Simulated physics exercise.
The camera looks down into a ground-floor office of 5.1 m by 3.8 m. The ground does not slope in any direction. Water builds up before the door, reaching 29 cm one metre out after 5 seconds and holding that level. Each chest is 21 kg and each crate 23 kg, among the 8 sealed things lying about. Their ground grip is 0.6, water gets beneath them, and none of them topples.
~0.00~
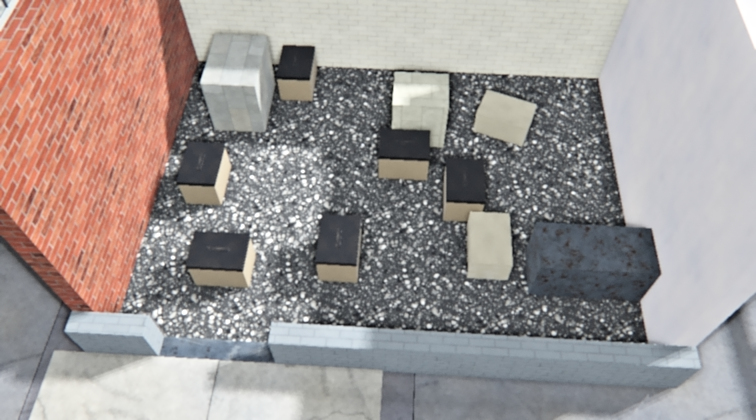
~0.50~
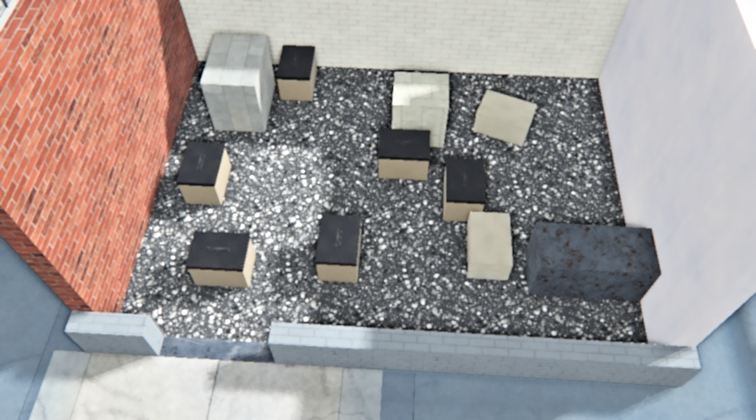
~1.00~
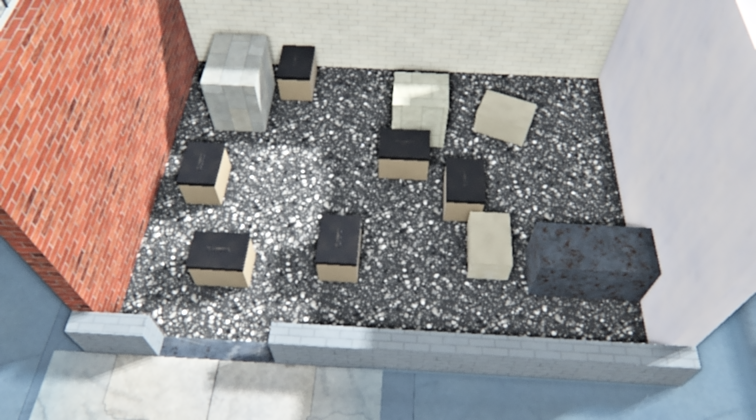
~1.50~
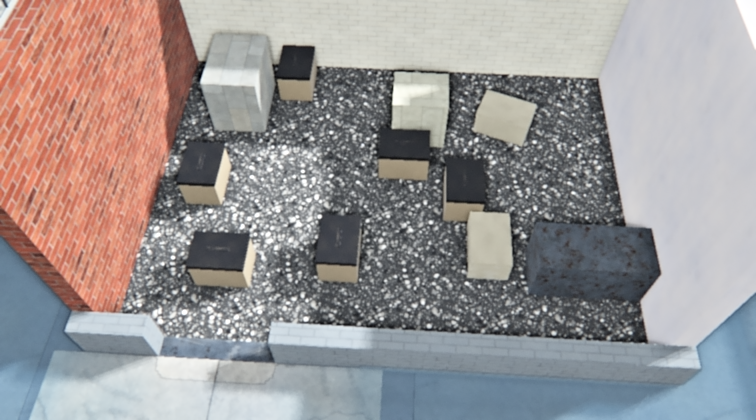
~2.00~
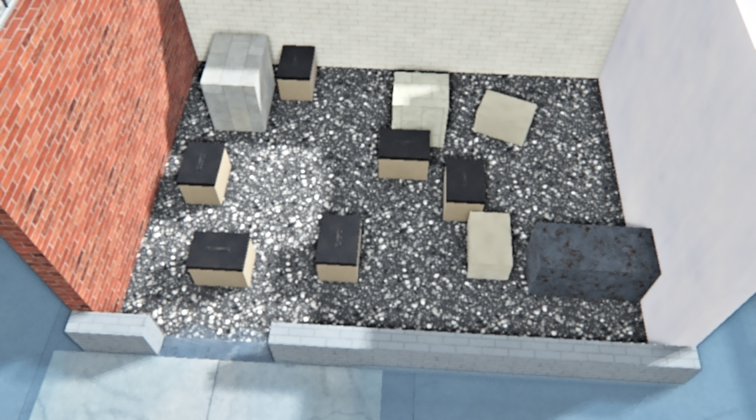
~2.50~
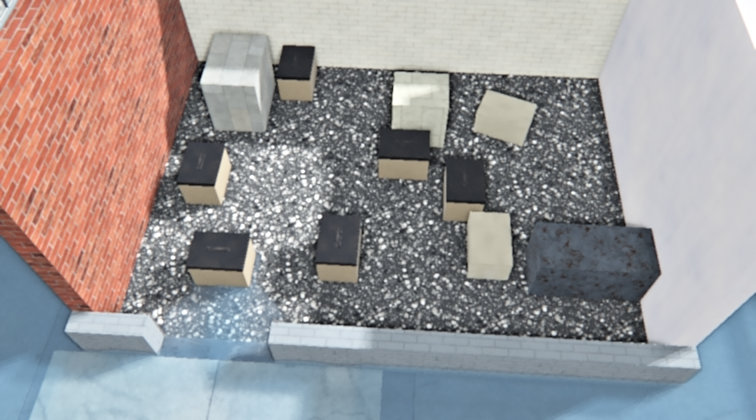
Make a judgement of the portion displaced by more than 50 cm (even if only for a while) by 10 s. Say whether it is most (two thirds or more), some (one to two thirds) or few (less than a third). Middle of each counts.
Some.
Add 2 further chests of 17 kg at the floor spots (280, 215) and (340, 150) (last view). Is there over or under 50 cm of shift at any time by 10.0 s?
In that order: Beyond the mark, beyond the mark.
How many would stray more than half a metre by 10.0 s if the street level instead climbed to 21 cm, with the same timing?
In that case the number is 3.
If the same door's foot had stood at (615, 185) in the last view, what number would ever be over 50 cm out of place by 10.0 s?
Then it comes to 5.
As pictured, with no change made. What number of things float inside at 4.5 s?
It comes to 0 of them.
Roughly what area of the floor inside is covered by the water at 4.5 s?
Near 5.5 m2 in all.
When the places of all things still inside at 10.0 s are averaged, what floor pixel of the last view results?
Close to (408, 169).
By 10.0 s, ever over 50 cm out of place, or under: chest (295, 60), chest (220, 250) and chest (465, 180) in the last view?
One by one: Above; above; below.
After 3.5 s 0 of 8 are over 50 cm from their spots; 0 afloat.
After 4.5 s 1 of 8 are over 50 cm from their spots; 0 afloat.
After 7.0 s 1 of 8 are over 50 cm from their spots; 2 afloat.
After 10.0 s 4 of 8 are over 50 cm from their spots, and 4 have been at some point; 3 afloat.
